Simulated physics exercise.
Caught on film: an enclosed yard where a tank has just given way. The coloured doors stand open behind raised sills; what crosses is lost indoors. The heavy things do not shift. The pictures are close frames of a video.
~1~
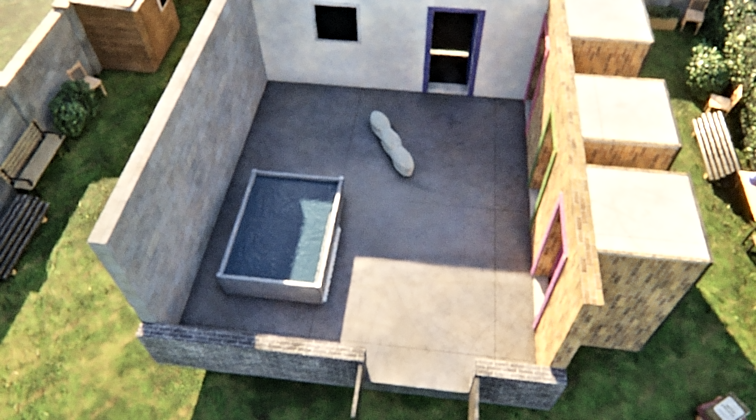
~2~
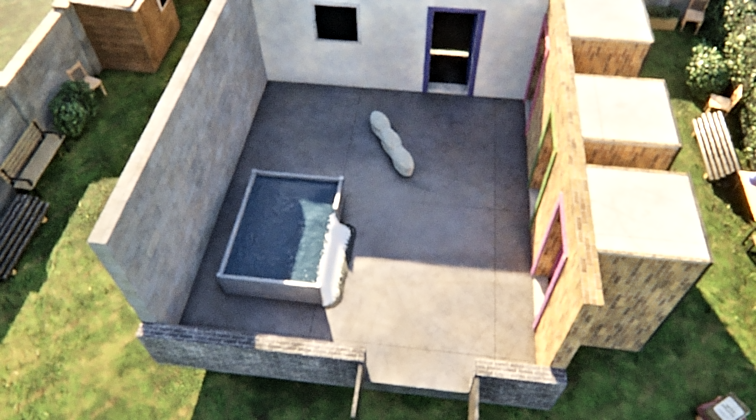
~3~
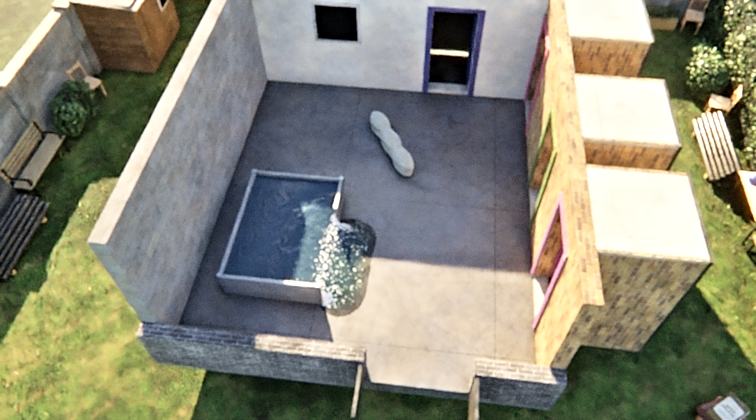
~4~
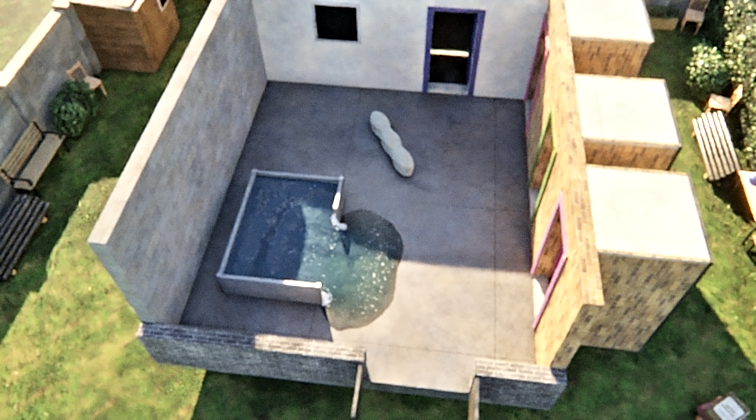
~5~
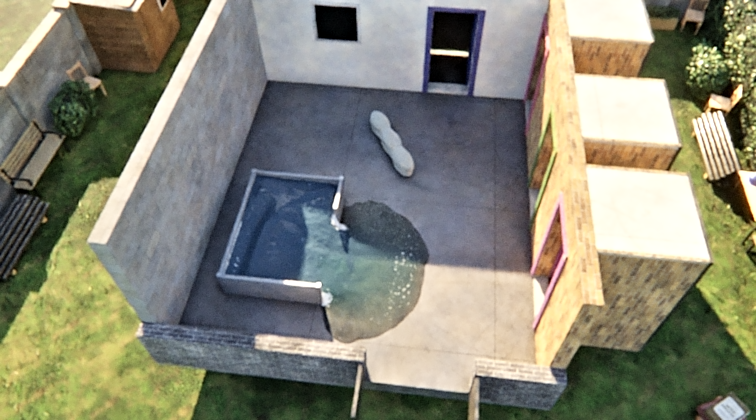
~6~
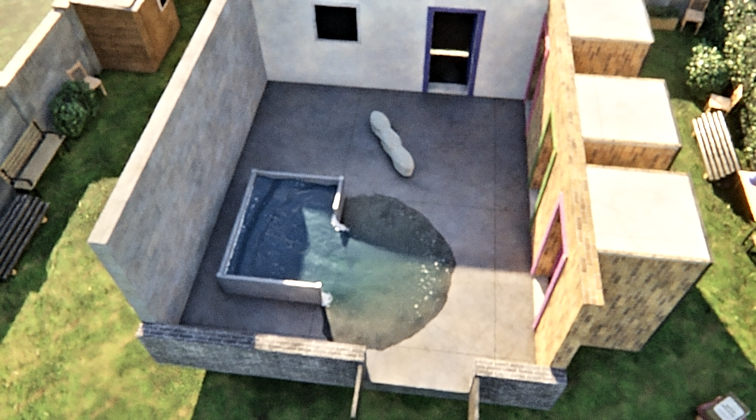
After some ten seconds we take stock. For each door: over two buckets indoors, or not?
The green door lets in a lot; the blue door admits no more than that; the purple door lets in a lot; the pink door admits no more than that.
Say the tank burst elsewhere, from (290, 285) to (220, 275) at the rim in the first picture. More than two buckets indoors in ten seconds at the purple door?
My reading: The purple door is under.
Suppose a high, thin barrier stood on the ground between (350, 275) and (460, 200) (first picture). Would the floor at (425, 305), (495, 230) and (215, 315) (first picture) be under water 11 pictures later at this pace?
As listed: Under water, clear, no water.
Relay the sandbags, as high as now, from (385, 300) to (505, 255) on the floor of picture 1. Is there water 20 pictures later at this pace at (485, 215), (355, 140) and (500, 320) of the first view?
In turn: Under water, clear, awash.
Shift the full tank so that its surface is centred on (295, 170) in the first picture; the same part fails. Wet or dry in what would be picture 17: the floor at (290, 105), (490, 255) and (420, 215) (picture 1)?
In turn: Clear, flooded, awash.
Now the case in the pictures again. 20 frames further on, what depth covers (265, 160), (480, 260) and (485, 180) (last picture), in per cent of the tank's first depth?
In that order: 0, 8 and 6 per cent.
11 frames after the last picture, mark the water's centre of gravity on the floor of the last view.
Near (364, 264).
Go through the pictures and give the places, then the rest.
The open tank at (285, 227) is whole and still, in the first frame.
Water pours out at (327, 257) and has run to (329, 304), in the second frame.
The front is at (342, 312), out from the gap at (328, 258), in the third frame.
Water pours out at (328, 258) and has run to (390, 229), in the fourth frame.
Water pours out at (328, 258) and has run to (423, 254), in the fifth frame.
The front is at (450, 262), out from the gap at (328, 258), in the sixth frame.
A moment on, water covers 30 % of the floor; the green door not reached, the blue door not reached, the purple door wet at the sill, nothing in, the pink door not reached.
Next, water covers 35 % of the floor; the green door under two buckets in, the blue door not reached, the purple door over two buckets in, the pink door not reached.
Then, water covers 40 % of the floor; the green door over two buckets in, the blue door not reached, the purple door far over two buckets in, the pink door wet at the sill, nothing in.
Later, water covers 50 % of the floor; the green door over two buckets in, the blue door wet at the sill, nothing in, the purple door far over two buckets in, the pink door wet at the sill, nothing in.
In the end, water covers 70 % of the floor; the green door over two buckets in, the blue door wet at the sill, nothing in, the purple door far over two buckets in, the pink door wet at the sill, nothing in.
